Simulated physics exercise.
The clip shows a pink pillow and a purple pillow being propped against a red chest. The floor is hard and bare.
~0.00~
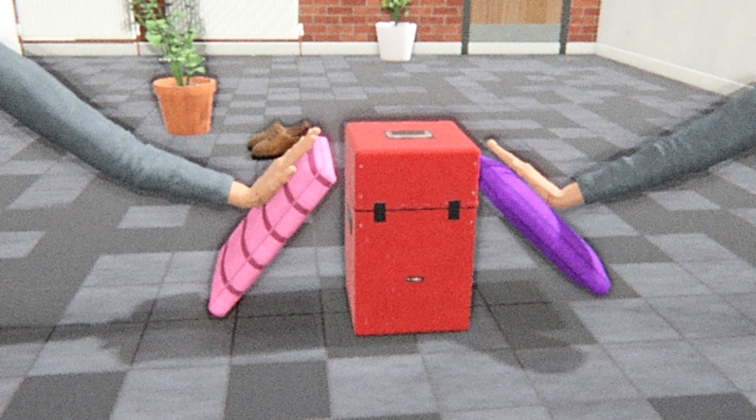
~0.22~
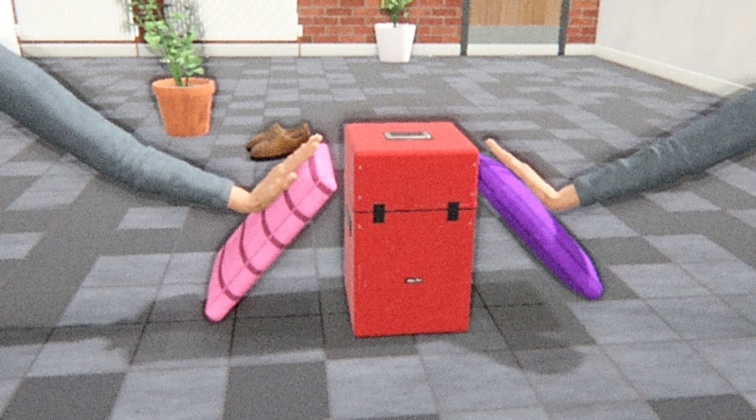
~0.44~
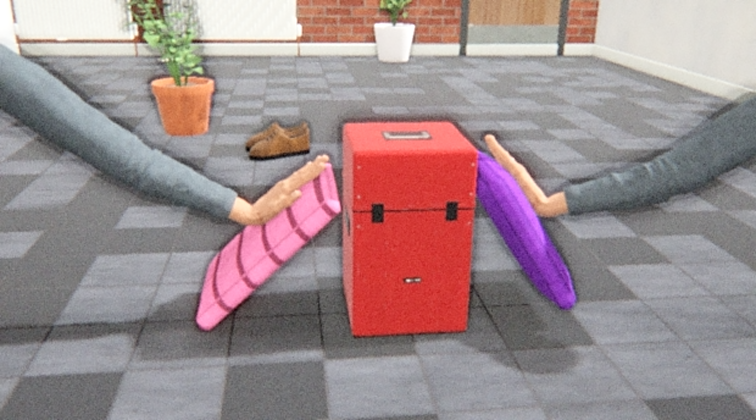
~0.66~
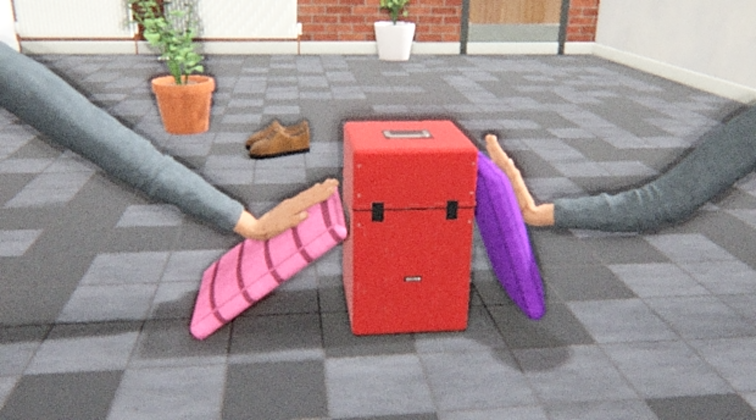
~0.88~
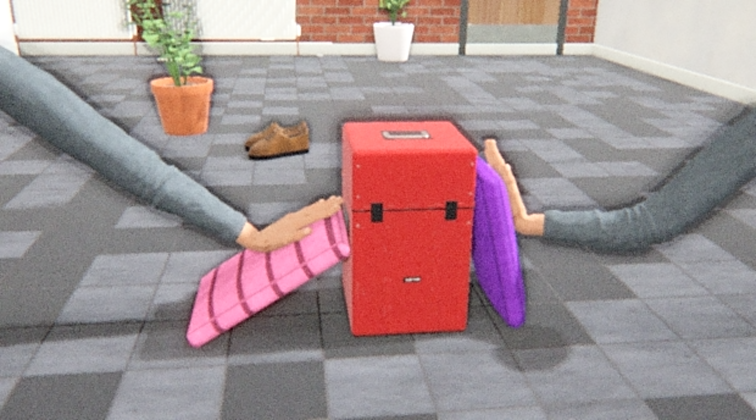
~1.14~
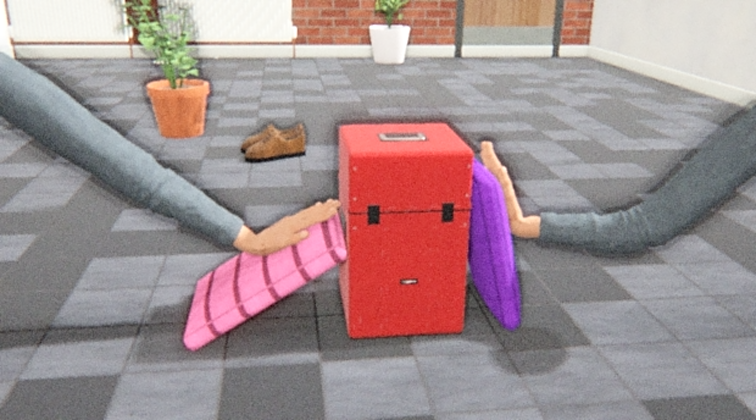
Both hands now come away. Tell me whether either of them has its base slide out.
Pink pillow - base slides out. Purple pillow - base stays put.
After 1.46 s, pink pillow flat on the floor near (252, 303); purple pillow leaning near (484, 238).
After 1.82 s, pink pillow flat on the floor near (254, 305); purple pillow leaning near (484, 239).
At rest, pink pillow flat on the floor near (254, 305); purple pillow leaning near (484, 238). The pink pillow slips and lies down and the purple pillow holds its lean.
